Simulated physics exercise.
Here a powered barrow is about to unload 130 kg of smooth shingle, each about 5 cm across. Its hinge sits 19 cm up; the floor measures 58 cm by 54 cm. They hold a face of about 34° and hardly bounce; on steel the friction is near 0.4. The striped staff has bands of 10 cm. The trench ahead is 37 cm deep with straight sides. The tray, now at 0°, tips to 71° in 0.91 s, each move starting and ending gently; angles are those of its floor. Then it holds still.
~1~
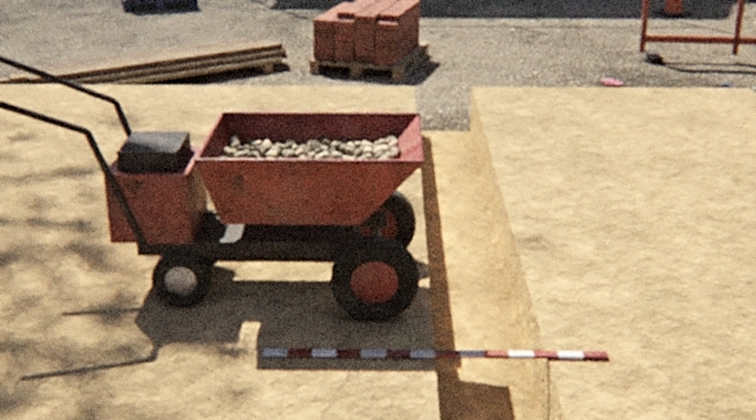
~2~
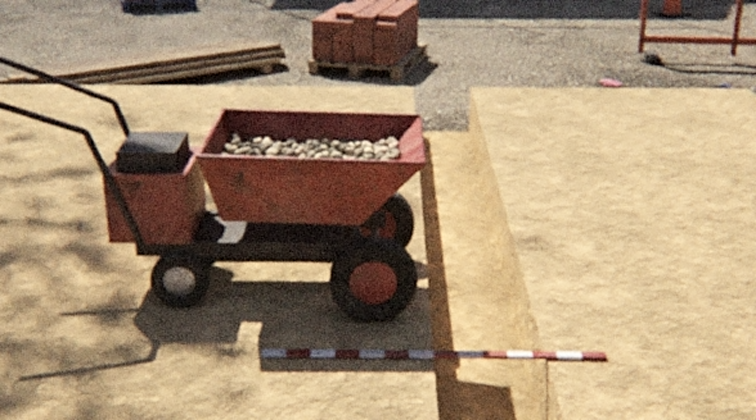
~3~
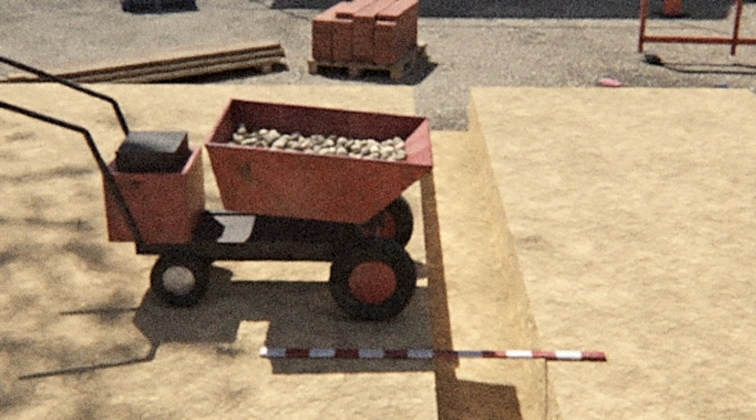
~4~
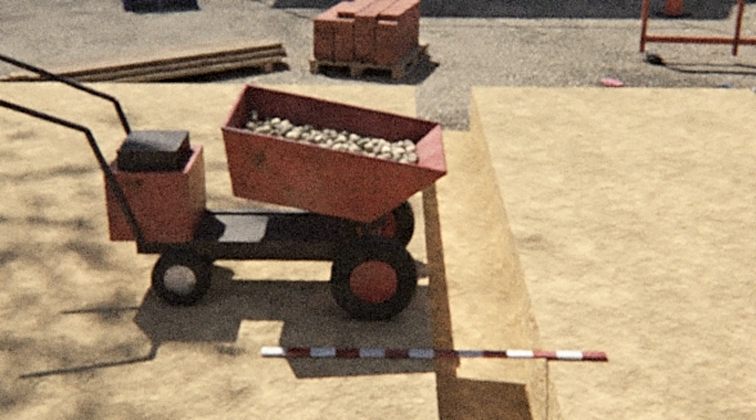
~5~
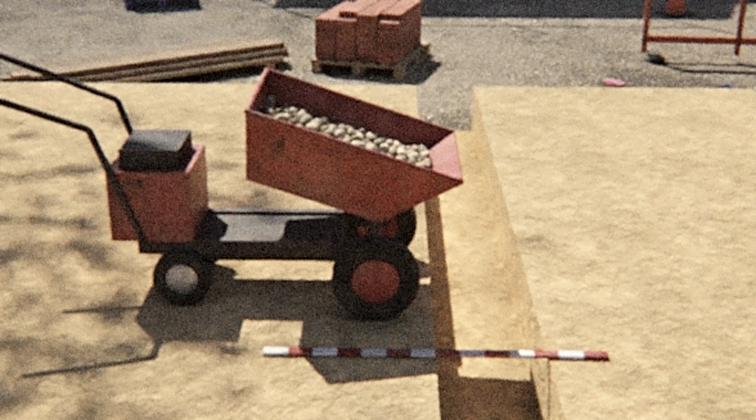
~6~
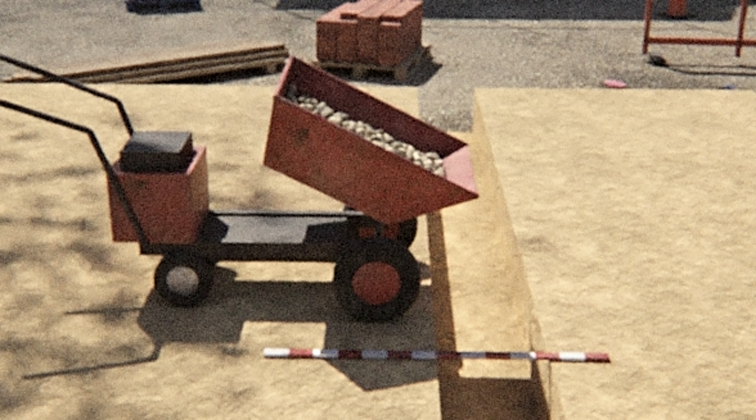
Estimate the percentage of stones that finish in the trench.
Roughly 25 per cent ends in the trench.
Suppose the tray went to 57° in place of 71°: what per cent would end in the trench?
In that case some 35 per cent.
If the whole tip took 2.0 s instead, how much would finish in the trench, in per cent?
In that case some 35 per cent.
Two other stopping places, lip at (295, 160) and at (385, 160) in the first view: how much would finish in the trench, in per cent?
About 90 and 65 per cent.
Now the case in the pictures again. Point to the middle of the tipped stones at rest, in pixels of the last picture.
Near (582, 285).
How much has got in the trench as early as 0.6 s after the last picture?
Some 5 per cent.
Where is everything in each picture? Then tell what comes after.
The tray is at 0°, its lip at (423, 162); the top of the load is at (330, 150), in the first picture.
Lip at (425, 164), floor tilted 1°, highest stones at (286, 150), in the second picture.
The tray is at 5°, its lip at (433, 167); the top of the load is at (263, 142), in the third picture.
The tray is at 11°, its lip at (447, 173); the top of the load is at (264, 127), in the fourth picture.
Lip at (463, 183), floor tilted 19°, highest stones at (279, 113), in the fifth picture.
The tray is at 27°, its lip at (479, 197); the top of the load is at (293, 101), in the sixth picture.
Then, 0.3 s after the last picture the floor is at 60°, 100 % in the tray; the foremost stones are at (499, 233).
Then, 0.6 s after the last picture the floor is at 71°, 61 % in the tray, 7 % in the trench, 32 % past the trench; the foremost stones are at (601, 283).
Then, 1.0 s after the last picture the floor is at 71°, 12 % in the tray, 14 % in the trench, 73 % past the trench; the foremost stones are at (730, 275).
Then, 2.9 s after the last picture the floor is at 71°, 0 % in the tray, 25 % in the trench, 75 % past the trench; the foremost stones are past the picture's edge.
